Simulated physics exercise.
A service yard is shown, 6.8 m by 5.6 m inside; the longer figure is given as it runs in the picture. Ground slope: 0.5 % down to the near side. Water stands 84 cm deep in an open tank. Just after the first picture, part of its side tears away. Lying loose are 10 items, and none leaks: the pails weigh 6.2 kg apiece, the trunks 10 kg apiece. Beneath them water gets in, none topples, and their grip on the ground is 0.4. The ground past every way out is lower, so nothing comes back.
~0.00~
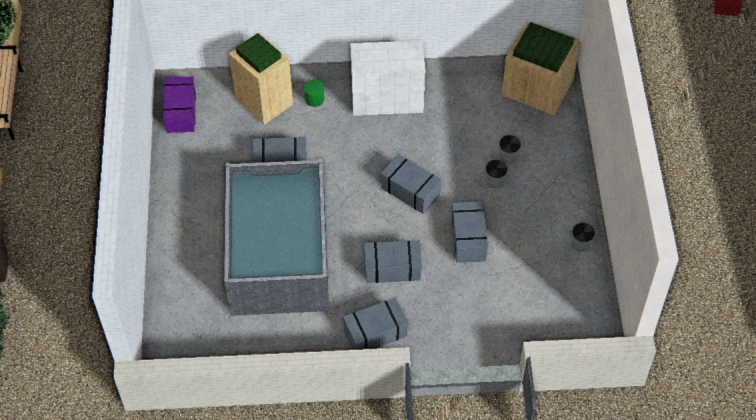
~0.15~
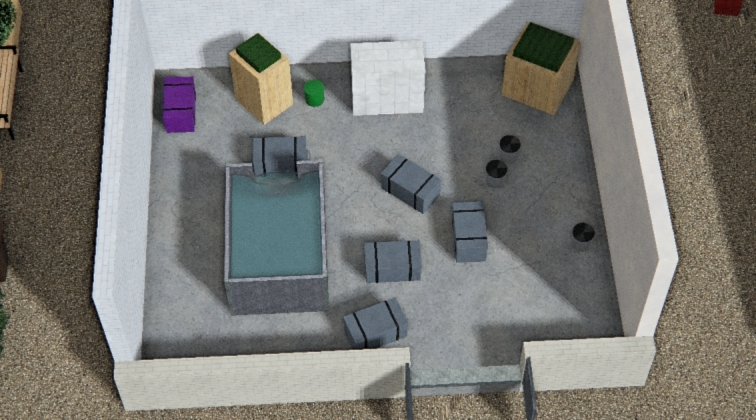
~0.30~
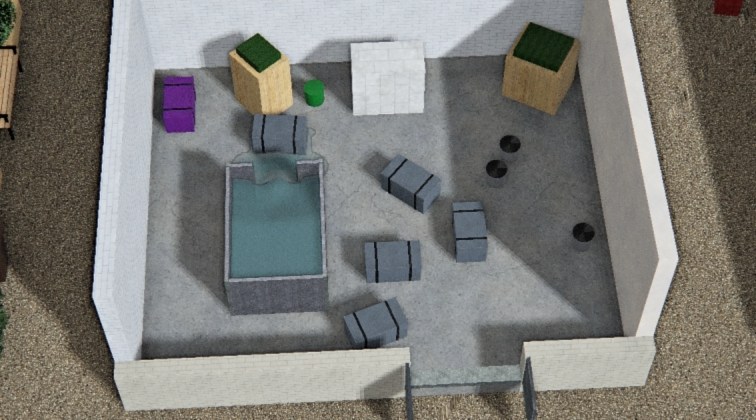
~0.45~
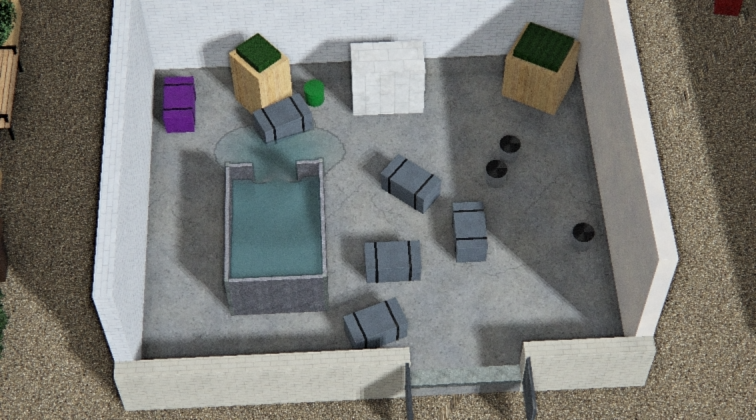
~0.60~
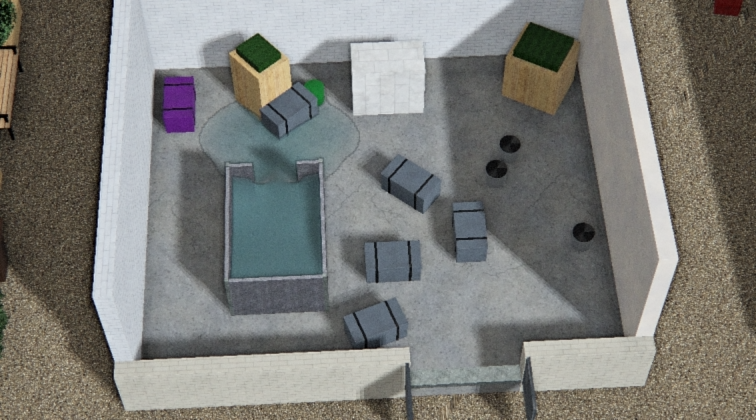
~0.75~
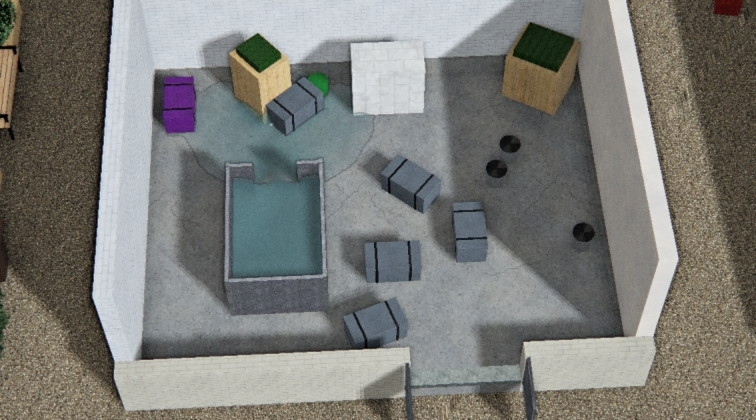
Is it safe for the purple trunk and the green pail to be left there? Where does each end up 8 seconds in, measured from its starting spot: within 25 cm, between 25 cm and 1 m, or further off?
My prediction: The purple trunk is pushed well away; the green pail is pushed well away.
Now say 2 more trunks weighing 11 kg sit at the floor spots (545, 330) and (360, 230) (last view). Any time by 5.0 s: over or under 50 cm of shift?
Well, the first is lower and the second lower.
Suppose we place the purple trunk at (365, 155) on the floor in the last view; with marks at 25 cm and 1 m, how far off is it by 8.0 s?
Observed: Object goes well off.
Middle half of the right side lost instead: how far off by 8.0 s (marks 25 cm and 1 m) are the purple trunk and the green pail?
In that situation the purple trunk stays about where it was, while the green pail stays about where it was.
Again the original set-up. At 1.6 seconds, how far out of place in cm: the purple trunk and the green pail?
20 and 80 cm or so by then.
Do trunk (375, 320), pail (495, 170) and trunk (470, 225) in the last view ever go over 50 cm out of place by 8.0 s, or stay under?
Within, beyond, beyond.
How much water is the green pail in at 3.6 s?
Near 18 cm deep.
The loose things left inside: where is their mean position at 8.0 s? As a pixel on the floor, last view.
At about (449, 235).
After 1.6 s the purple trunk is near (163, 91), 0.2 m from its start, afloat; the green pail is near (353, 50), 0.9 m from its start, afloat; 0 of 10 are out; 3 afloat.
After 3.6 s the purple trunk is near (184, 172), 1.5 m from its start, afloat; the green pail is near (502, 50), 3.0 m from its start, afloat; 0 of 10 are out; 3 afloat.
After 5.6 s the purple trunk is near (204, 329), 4.2 m from its start, afloat; the green pail is near (500, 51), 3.0 m from its start, afloat; 0 of 10 are out; 3 afloat.
After 8.0 s the purple trunk is near (322, 311), 4.5 m from its start, afloat; the green pail is near (491, 94), 2.8 m from its start, aground; 0 of 10 are out; 4 afloat.
